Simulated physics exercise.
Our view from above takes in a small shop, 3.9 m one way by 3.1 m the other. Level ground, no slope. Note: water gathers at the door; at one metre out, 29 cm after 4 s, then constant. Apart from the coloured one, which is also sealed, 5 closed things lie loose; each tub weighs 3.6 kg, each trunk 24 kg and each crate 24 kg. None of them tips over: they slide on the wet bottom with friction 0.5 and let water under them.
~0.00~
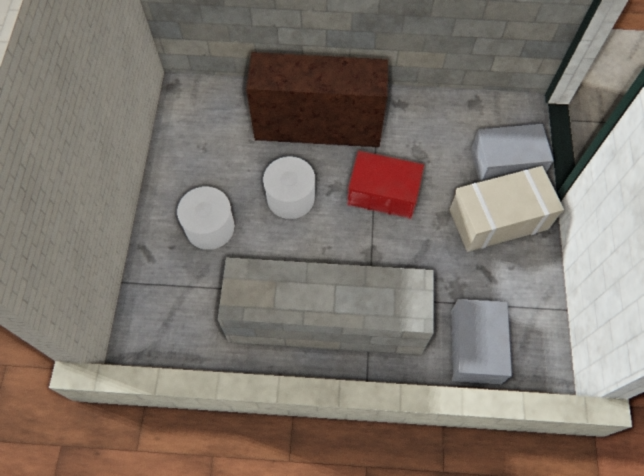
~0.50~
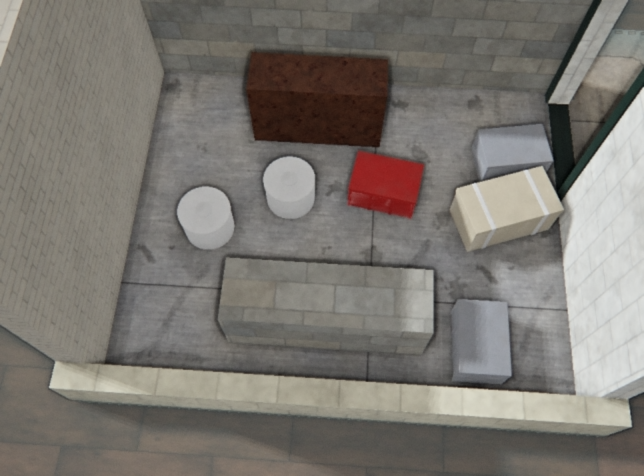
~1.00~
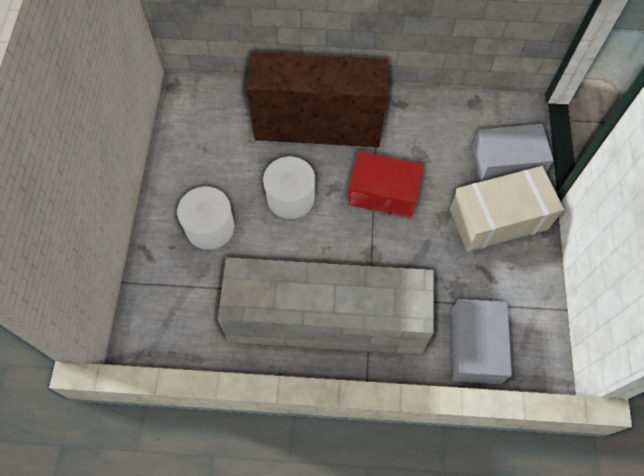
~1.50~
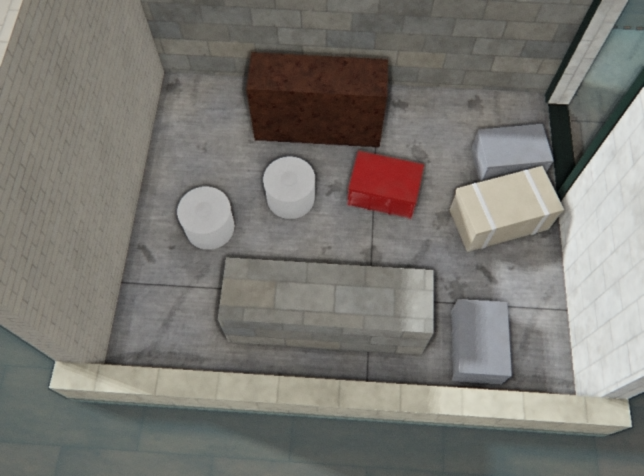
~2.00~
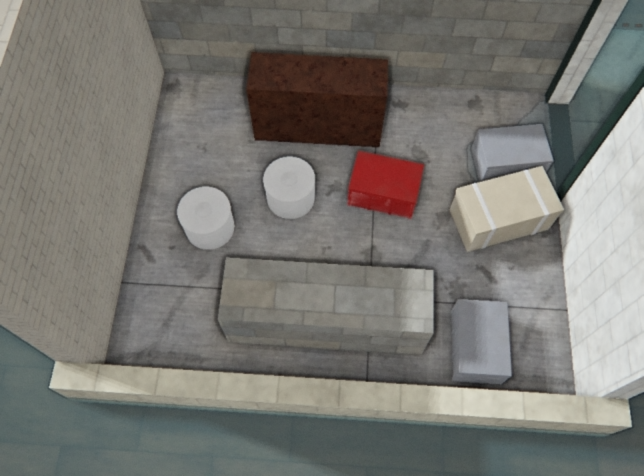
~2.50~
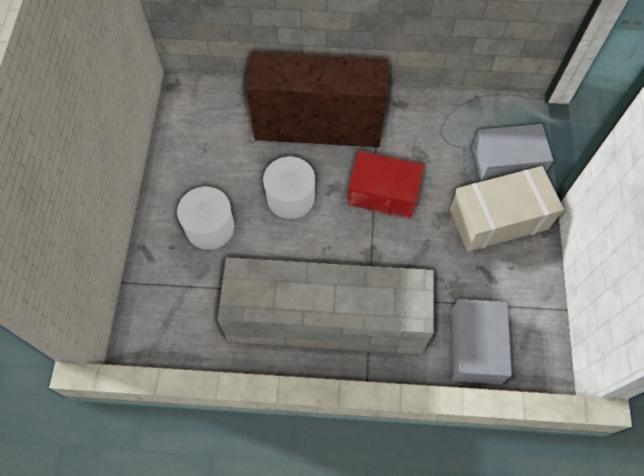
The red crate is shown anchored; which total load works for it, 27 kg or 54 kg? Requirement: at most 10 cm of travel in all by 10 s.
Neither figure is adequate.
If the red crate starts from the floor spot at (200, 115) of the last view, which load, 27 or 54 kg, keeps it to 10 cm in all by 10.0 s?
Short answer: No load.
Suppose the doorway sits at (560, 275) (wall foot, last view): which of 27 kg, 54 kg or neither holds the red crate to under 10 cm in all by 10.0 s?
Note: Only the heavier mass keeps it.
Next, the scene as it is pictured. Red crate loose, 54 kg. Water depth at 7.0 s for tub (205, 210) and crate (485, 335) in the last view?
Some 11 cm at the first, some 7 cm at the second.
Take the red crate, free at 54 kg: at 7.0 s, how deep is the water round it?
Around 10 cm.
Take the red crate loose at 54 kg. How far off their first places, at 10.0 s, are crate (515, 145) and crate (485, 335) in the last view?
100 cm, 60 cm.
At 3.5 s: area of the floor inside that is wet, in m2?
I'd put it close to 2.5 m2.
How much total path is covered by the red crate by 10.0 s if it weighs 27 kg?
It would cover some 250 cm all told.
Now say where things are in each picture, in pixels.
In the first frame, the red crate at (387, 176) rests on the ground; 0.0 m2 under water; 0 of 6 have shifted.
In the second frame, the red crate at (387, 176) rests on the ground; water covers 0.0 m2; 0 of 6 have shifted.
In the third frame, the red crate at (387, 176) rests on the ground; 0.0 m2 under water; 0 of 6 have shifted.
In the fourth frame, the red crate at (387, 176), on the bottom; water covers 0.0 m2; 0 of 6 have shifted.
In the fifth frame, the red crate at (387, 176) rests on the ground; 0.2 m2 under water; 0 of 6 have shifted.
In the sixth frame, the red crate at (387, 176), on the bottom; water covers 0.6 m2; 0 of 6 have shifted.
After 3.5 s the red crate would be 0 cm from its start with 27 kg and 0 cm from its start with 54 kg; 0 cm of water round it then.
After 4.5 s the red crate would be 12 cm from its start with 27 kg and 0 cm from its start with 54 kg; 8 cm of water round it then.
After 7.0 s the red crate would be 153 cm from its start with 27 kg and 24 cm from its start with 54 kg; 10 cm of water round it then.
After 10.0 s the red crate would be 109 cm from its start with 27 kg and 68 cm from its start with 54 kg; 15 cm of water round it then.
